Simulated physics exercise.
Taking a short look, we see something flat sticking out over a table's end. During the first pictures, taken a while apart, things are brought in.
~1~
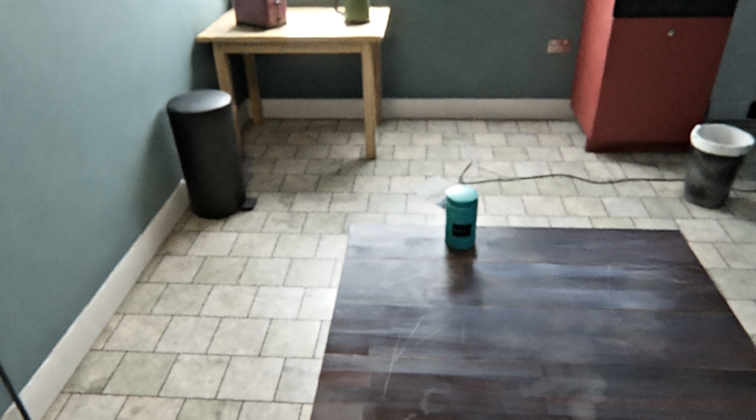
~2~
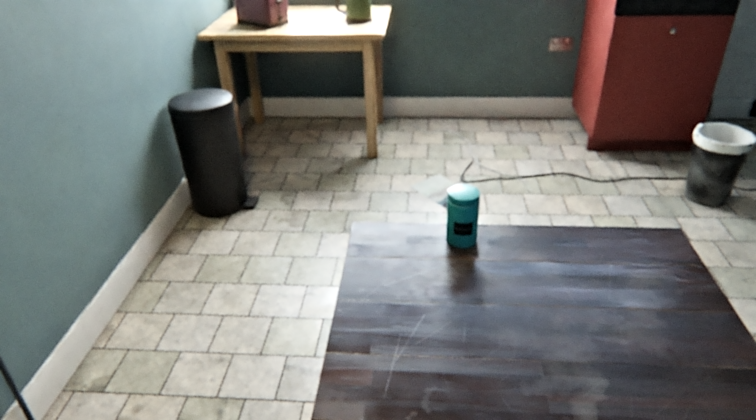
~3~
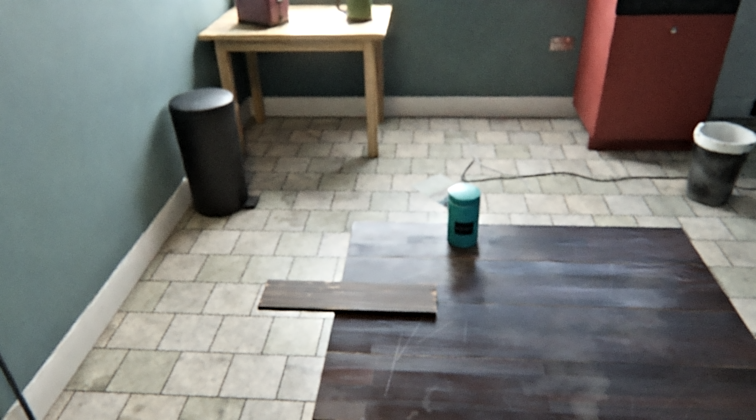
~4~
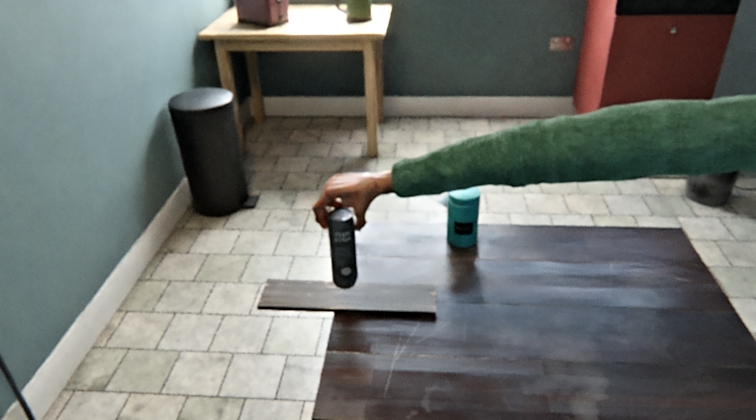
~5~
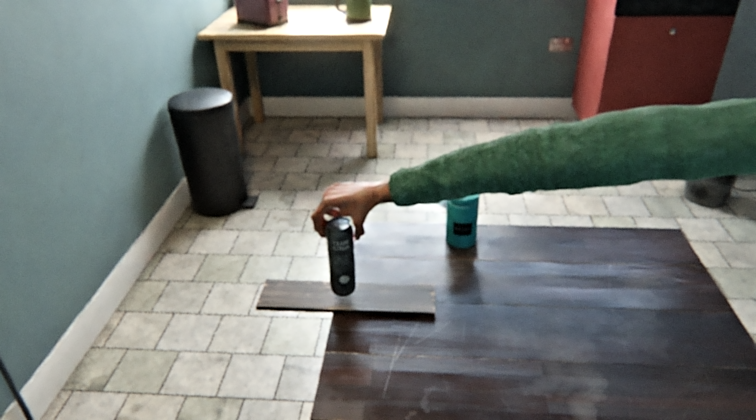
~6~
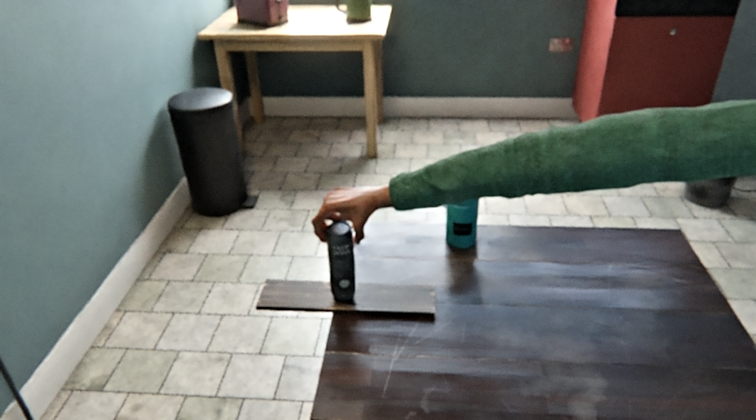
A dark, flat plank appears on the wooden tabletop beside a teal container, its left part sticking out past the table's left edge. Then an arm in a green sleeve, reaching in from the right, holds a dark grey can above the plank, lowers it slightly and sets it down, fingers still gripping its top.
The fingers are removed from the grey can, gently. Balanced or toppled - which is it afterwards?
Balanced.
Then, 0.60 s on from there, no change.
Then, 1.30 s on from there, grey can resting near (342, 263).
In the end, all 3 unmoved. At the end, from the last picture's camera, grey can near (342, 263). The plank holds.
